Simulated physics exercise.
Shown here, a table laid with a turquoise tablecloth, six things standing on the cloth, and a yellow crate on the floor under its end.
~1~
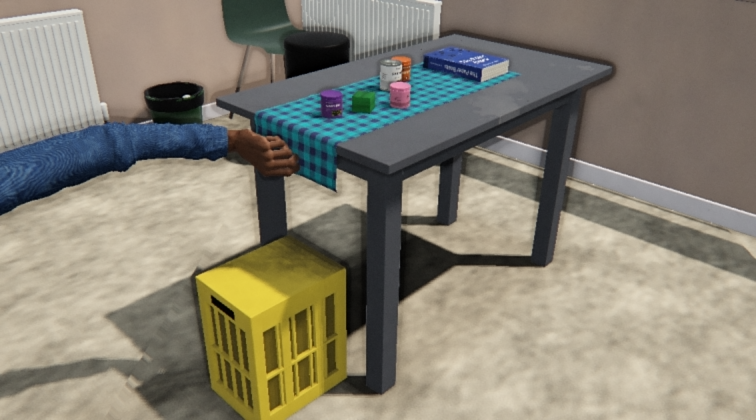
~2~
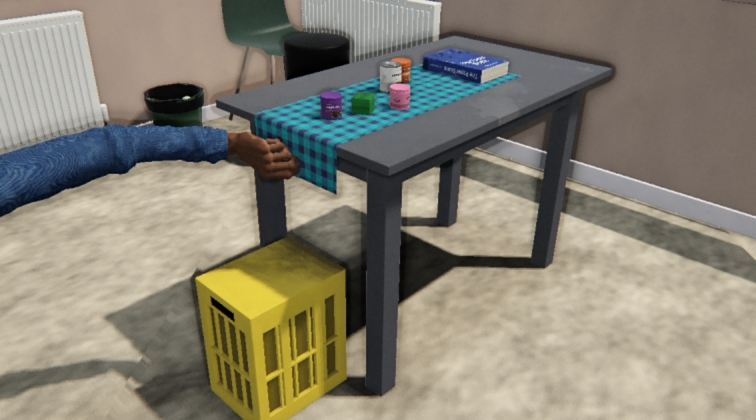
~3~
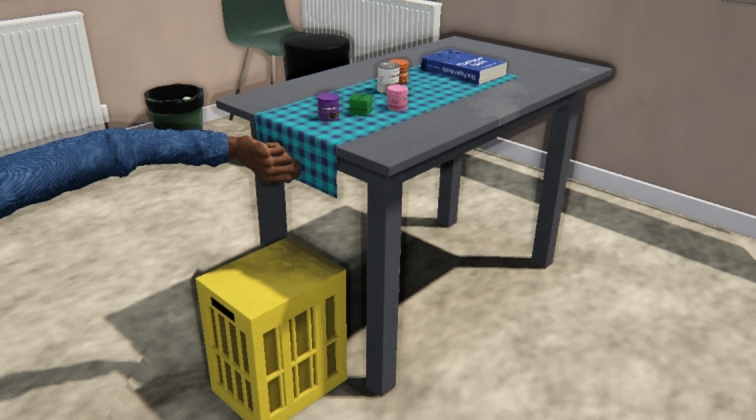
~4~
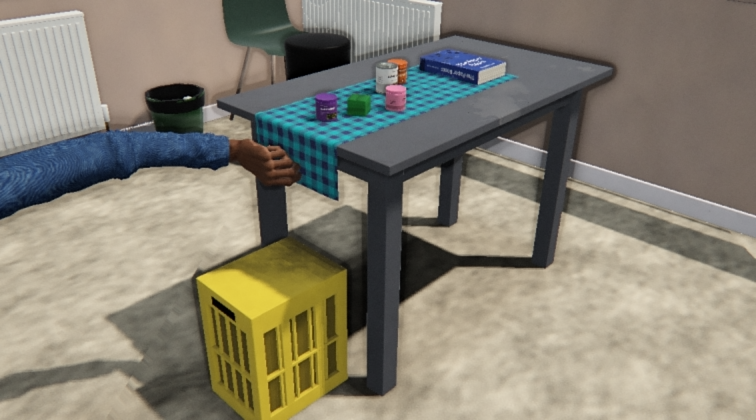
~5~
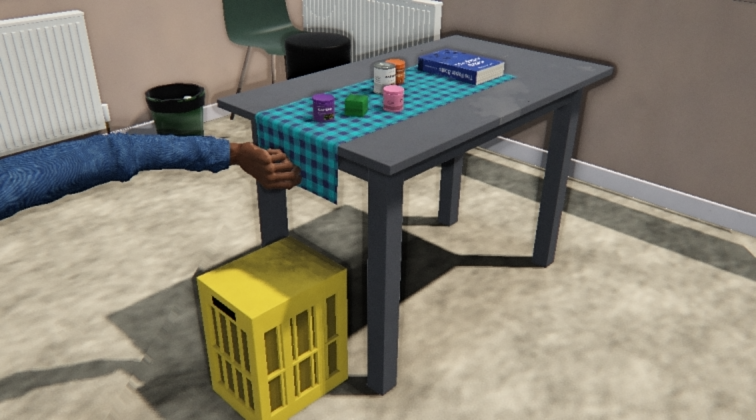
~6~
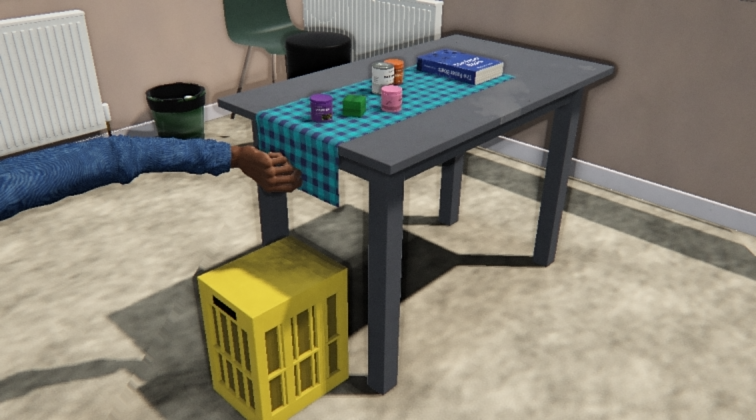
The footage shows a hand at the hanging end of a turquoise checked cloth on a grey table, above a yellow crate, as the cloth slips slightly toward it, carrying small pots, a green cube and a blue book along.
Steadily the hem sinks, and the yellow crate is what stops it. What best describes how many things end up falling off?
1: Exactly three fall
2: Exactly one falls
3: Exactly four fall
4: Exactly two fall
4.
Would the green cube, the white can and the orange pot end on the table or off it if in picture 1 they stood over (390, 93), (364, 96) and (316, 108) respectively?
As for the green cube, it holds its spot; the white can, it holds its spot; the orange pot, it leaves the top.
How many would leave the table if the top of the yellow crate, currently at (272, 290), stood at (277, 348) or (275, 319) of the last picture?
We'd see 4, then 3.
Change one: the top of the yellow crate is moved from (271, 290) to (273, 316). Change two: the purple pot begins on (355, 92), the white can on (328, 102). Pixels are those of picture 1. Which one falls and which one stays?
The purple pot is lost, the white can is lost.
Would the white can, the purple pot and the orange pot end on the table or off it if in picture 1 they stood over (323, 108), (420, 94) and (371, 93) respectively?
The white can? It tips off. The purple pot stays where it is, and the orange pot stays where it is.
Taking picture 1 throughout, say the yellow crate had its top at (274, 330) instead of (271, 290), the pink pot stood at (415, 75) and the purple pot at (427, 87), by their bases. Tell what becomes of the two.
Pink pot stays, purple pot stays.
Soon after, hem near (299, 219); all still up.
Then, hem near (299, 245); purple pot gone.
Further on, hem on the crate; purple pot and green cube gone.
At rest, hem on the crate; purple pot and green cube gone. Over the edge go two.
